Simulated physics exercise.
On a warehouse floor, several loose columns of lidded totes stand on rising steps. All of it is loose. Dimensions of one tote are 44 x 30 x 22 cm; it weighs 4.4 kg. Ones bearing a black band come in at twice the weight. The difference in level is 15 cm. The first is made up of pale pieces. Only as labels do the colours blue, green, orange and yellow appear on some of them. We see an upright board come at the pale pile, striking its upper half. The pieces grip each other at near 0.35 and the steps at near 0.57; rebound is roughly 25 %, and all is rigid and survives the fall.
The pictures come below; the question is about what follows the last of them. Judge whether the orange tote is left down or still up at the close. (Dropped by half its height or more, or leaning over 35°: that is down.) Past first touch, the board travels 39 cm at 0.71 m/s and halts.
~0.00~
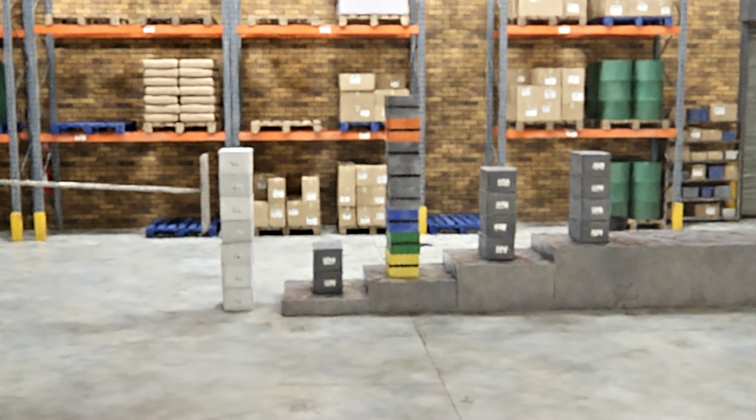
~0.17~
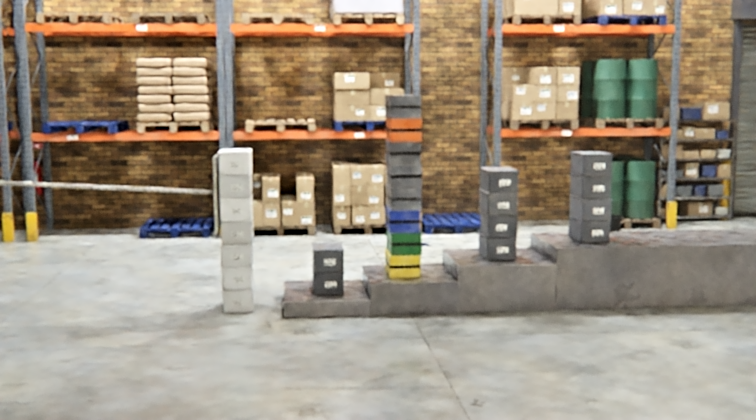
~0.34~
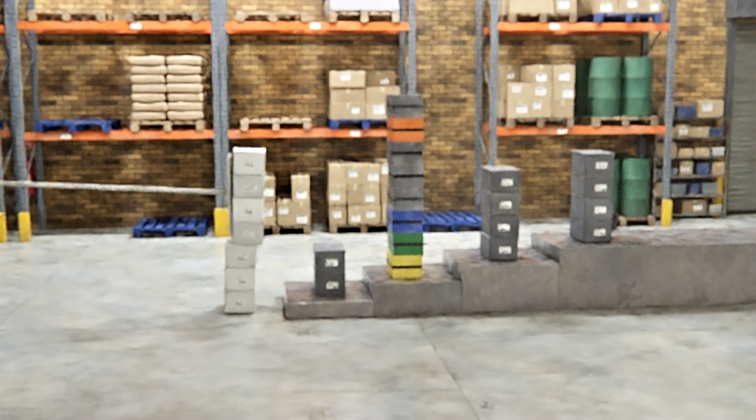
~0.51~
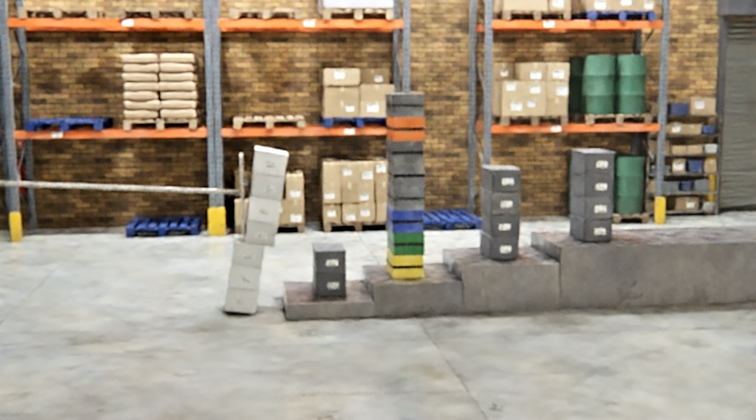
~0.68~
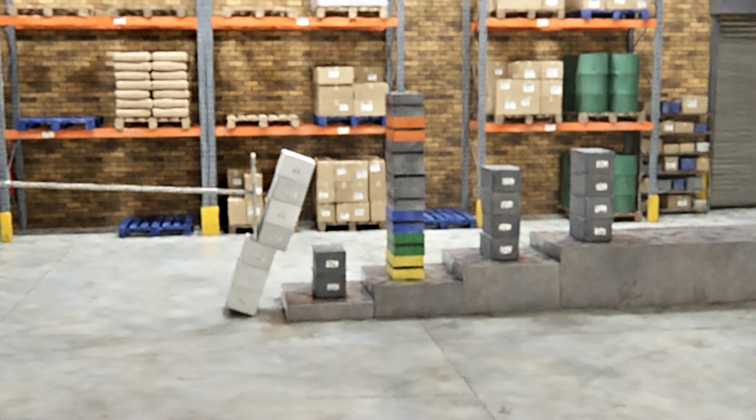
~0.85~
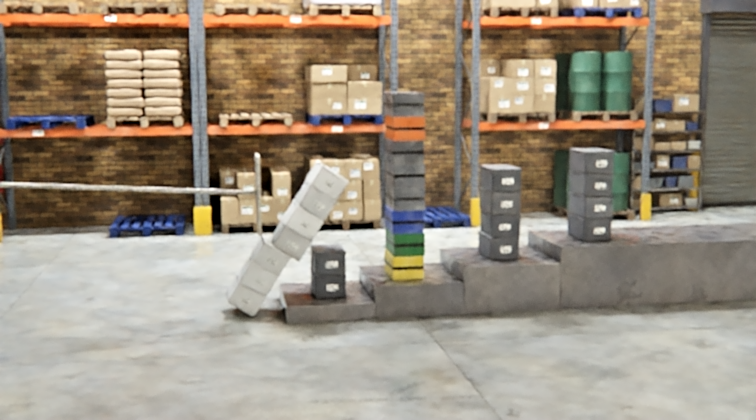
My guess is it makes it.
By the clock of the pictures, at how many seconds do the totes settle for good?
At around 2.0 s.
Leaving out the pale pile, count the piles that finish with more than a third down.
0 altogether.
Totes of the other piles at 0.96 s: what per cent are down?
0 percent by then.
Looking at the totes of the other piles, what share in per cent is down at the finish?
Close to 0 per cent of them.
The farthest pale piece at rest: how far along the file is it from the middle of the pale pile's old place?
About 130 cm along the file.
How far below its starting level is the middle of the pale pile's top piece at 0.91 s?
The top piece is some 30 centimetres lower than at the start.
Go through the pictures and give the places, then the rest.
In the first frame (each place is the centre of the face we see best; the camera moves round a little), board (202, 184) 14 cm short; orange tote (405, 130); green tote (405, 244); blue tote (404, 221); the others all in place.
In the second frame, board (215, 185) 21 mm short; orange tote (406, 130).
In the third frame, board (229, 185) 10 cm in; orange tote (408, 130).
In the fourth frame, board (242, 185) 22 cm in, top of the pale pile leaning 10°; orange tote (409, 129); the others all in place.
In the fifth frame, board (254, 186) 34 cm in, top of the pale pile leaning 20°; orange tote (410, 129); the others all in place.
In the sixth frame, board (259, 186) 39 cm in, stopped, top of the pale pile leaning 33°; orange tote (410, 129); blue tote (408, 222); green tote (410, 245); the others all in place.
By 0.91 s, 7 of the pale pile down; none of the 18 other totes down; orange tote unmoved.
By 0.96 s, 7 of the pale pile down; none of the 18 other totes down, 1 disturbed; orange tote unmoved.
By 1.08 s, 7 of the pale pile down; none of the 18 other totes down, 2 disturbed; orange tote unmoved; blue tote moved 25 mm.
By 1.30 s, 7 of the pale pile down; none of the 18 other totes down, 2 disturbed; orange tote unmoved; blue tote moved 36 mm.
When it is over (2.1 s), 7 of the pale pile down; none of the 18 other totes down, 2 disturbed; orange tote unmoved; blue tote moved 36 mm; yellow tote unmoved. In pixels of the last frame, middles, orange tote near (406, 127), blue tote near (407, 219).
